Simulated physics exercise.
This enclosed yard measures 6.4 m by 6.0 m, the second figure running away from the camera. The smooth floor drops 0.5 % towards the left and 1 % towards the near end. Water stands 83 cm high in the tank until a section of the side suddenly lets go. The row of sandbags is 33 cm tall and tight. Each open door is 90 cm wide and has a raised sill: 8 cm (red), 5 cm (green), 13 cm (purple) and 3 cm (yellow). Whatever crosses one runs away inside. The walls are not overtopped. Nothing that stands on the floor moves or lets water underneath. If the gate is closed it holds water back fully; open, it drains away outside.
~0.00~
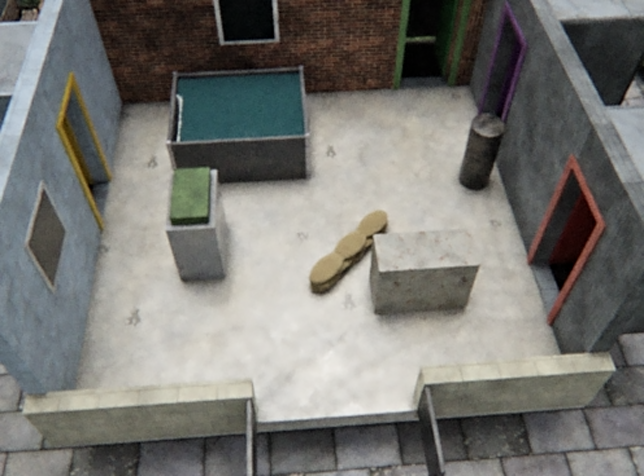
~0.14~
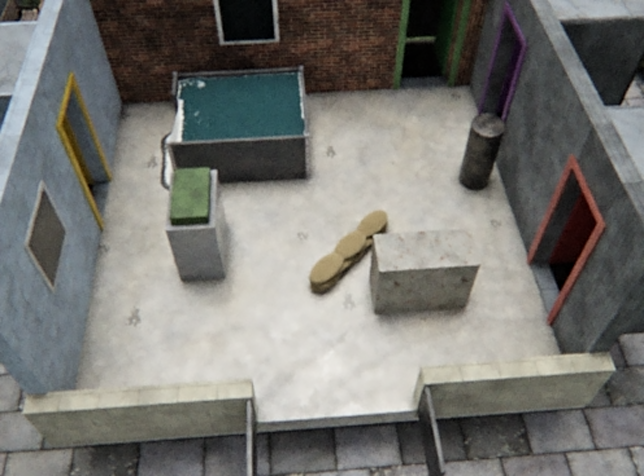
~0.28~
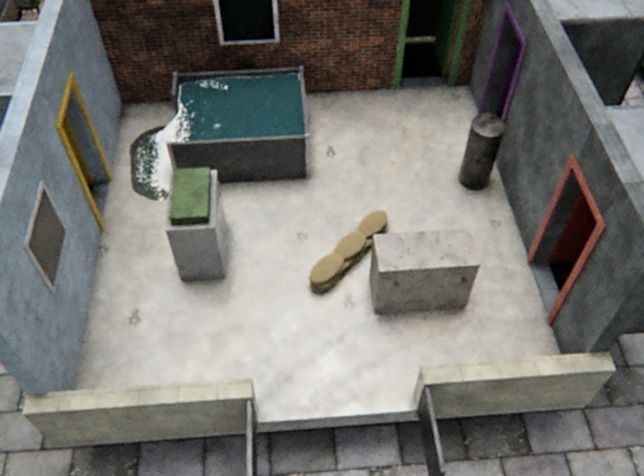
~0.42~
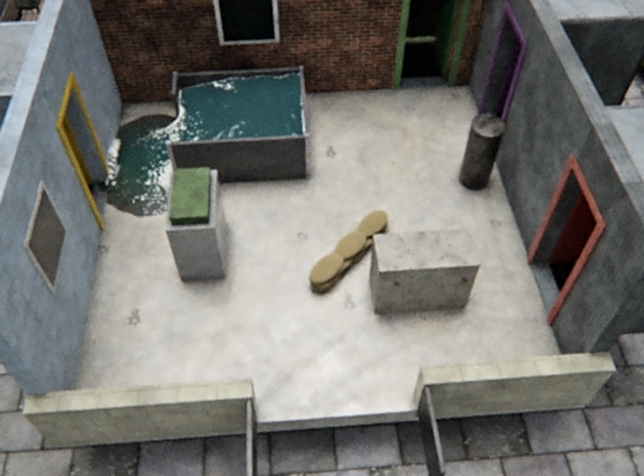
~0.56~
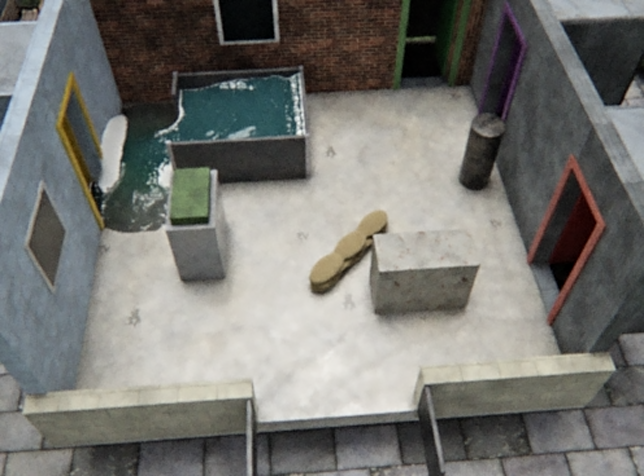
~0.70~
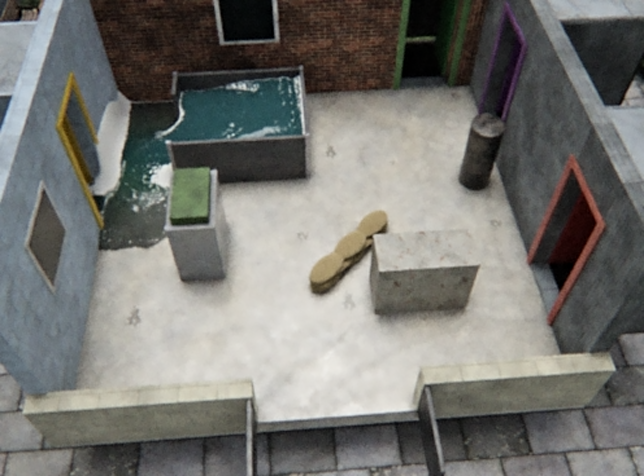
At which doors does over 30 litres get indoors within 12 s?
Within that time: At the red door it does not reach the limit; at the green door it does not reach the limit; at the purple door it keeps below the limit; at the yellow door it passes the limit.
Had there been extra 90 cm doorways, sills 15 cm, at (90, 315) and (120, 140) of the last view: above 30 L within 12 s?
In turn: Under, over.
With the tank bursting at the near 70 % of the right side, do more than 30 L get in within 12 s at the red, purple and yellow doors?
Then: Red above, purple past it, yellow under.
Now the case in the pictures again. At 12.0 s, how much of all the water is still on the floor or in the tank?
Some 64 per cent remains.
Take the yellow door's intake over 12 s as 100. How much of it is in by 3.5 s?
Some 65 per cent by then.
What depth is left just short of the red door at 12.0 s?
Some 6.0 cm.
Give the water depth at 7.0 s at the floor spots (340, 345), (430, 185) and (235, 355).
About 3, 3 and 7 cm.
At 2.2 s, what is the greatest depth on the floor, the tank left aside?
Roughly 45 cm.
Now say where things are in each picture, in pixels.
In the first frame, the tank at (239, 108) is whole and still, 83 cm deep.
In the second frame, water pours out at (180, 147) and has run 0.7 m, to a hidden place; typically 7 cm deep outside, 83 cm at the tank's back.
In the third frame, water pours out at (180, 147) and has run 0.9 m, to (142, 139); typically 12 cm deep outside, 83 cm at the tank's back.
In the fourth frame, water pours out at (180, 149) and has run 1.4 m, to (108, 195); typically 12 cm deep outside, 80 cm at the tank's back.
In the fifth frame, the front is at (90, 209), 1.7 m from the gap at (180, 149); 3.0 m2 of floor is under water; 71 cm left at the back of the tank.
In the sixth frame, the front is at (100, 243), 2.0 m from the gap at (180, 149); 3.4 m2 of floor is under water; 71 cm left at the back of the tank.
After 1.4 s water covers 15 % of the floor and is deepest (58 cm) near (122, 110); red door not reached, green door not reached, purple door not reached, yellow door 29 cm at the sill, 177 L in.
After 2.2 s water covers 25 % of the floor and is deepest (45 cm) near (122, 110); red door not reached, green door not reached, purple door not reached, yellow door 24 cm at the sill, 358 L in.
After 3.5 s water covers 45 % of the floor and is deepest (27 cm) near (113, 168); red door not reached, green door 4 cm at the sill, 0 L in, purple door 14 cm at the sill, 0 L in, yellow door 17 cm at the sill, 515 L in.
After 7.0 s water covers 80 % of the floor and is deepest (14 cm) near (73, 404); red door 5 cm at the sill, 0 L in, green door 4 cm at the sill, 3 L in, purple door 9 cm at the sill, 5 L in, yellow door 10 cm at the sill, 698 L in.
After 12.0 s water covers 95 % of the floor and is deepest (9 cm) near (71, 418); red door 6 cm at the sill, 0 L in, green door 3 cm at the sill, 5 L in, purple door 4 cm at the sill, 5 L in, yellow door 7 cm at the sill, 776 L in.
